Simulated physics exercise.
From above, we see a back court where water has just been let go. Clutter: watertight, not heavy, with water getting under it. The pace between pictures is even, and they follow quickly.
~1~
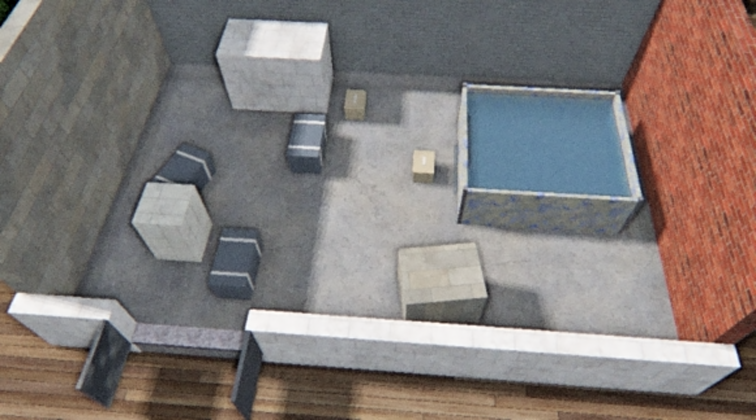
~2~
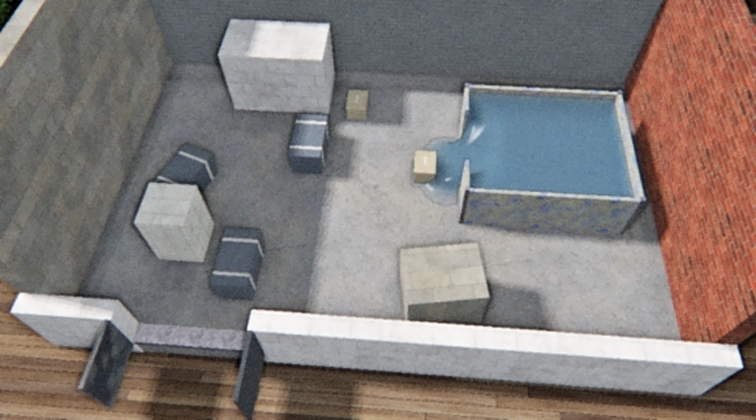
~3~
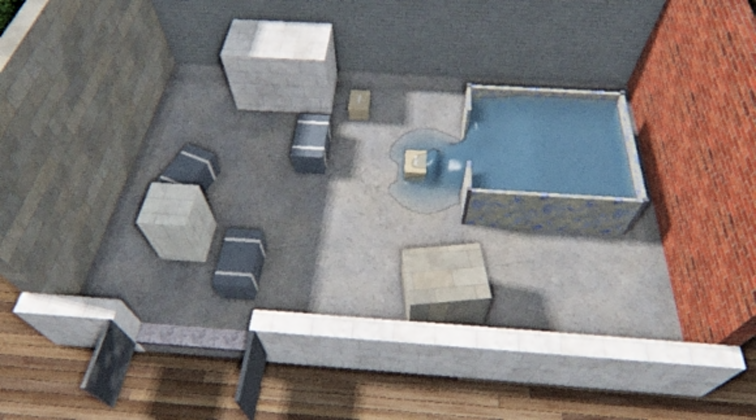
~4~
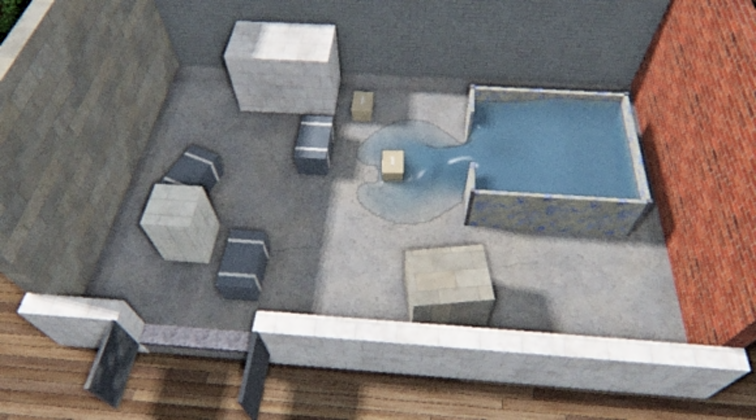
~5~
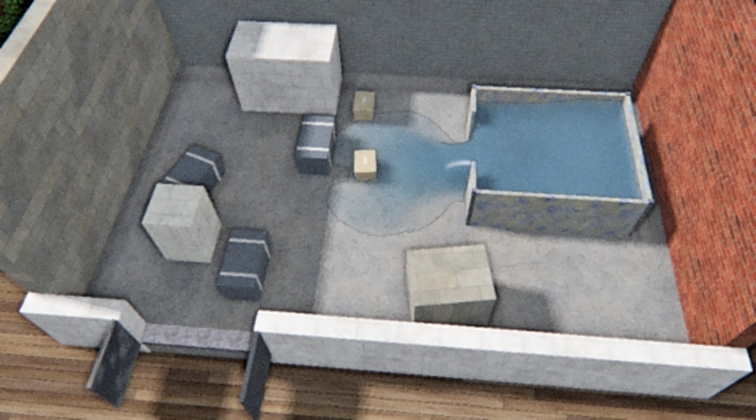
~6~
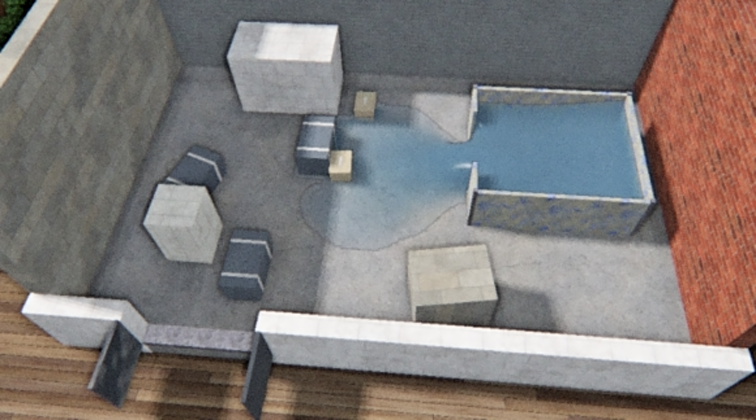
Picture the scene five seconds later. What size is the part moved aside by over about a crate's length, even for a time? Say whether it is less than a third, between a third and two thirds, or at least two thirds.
It is at least two thirds.
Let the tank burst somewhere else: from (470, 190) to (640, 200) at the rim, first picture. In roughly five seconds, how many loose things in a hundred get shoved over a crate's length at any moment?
It comes out at roughly 20 per cent.
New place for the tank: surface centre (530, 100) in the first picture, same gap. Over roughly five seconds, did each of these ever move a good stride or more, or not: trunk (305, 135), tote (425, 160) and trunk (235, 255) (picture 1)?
Object by object, in turn: Travelled a good distance, lingered near its place, travelled a good distance.
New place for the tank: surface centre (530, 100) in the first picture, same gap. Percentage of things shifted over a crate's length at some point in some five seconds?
I reckon around 80 percent of them.
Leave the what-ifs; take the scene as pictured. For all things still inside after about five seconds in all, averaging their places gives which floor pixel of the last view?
I'd say roughly (224, 214).
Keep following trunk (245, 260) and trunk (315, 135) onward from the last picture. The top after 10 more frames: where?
(204, 283) and (158, 126).
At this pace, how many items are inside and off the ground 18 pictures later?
By my reckoning the number comes out at 2.
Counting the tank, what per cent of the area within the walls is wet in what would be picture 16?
60 in a hundred, roughly.
A moment on, 2 of 5 are well off their spots; 0 afloat.
Next, 4 of 5 are well off their spots; 2 afloat.
Later, 5 of 5 are well off their spots; 2 afloat.
In the end, 5 of 5 are well off their spots, and 5 have been at some point; 2 afloat.
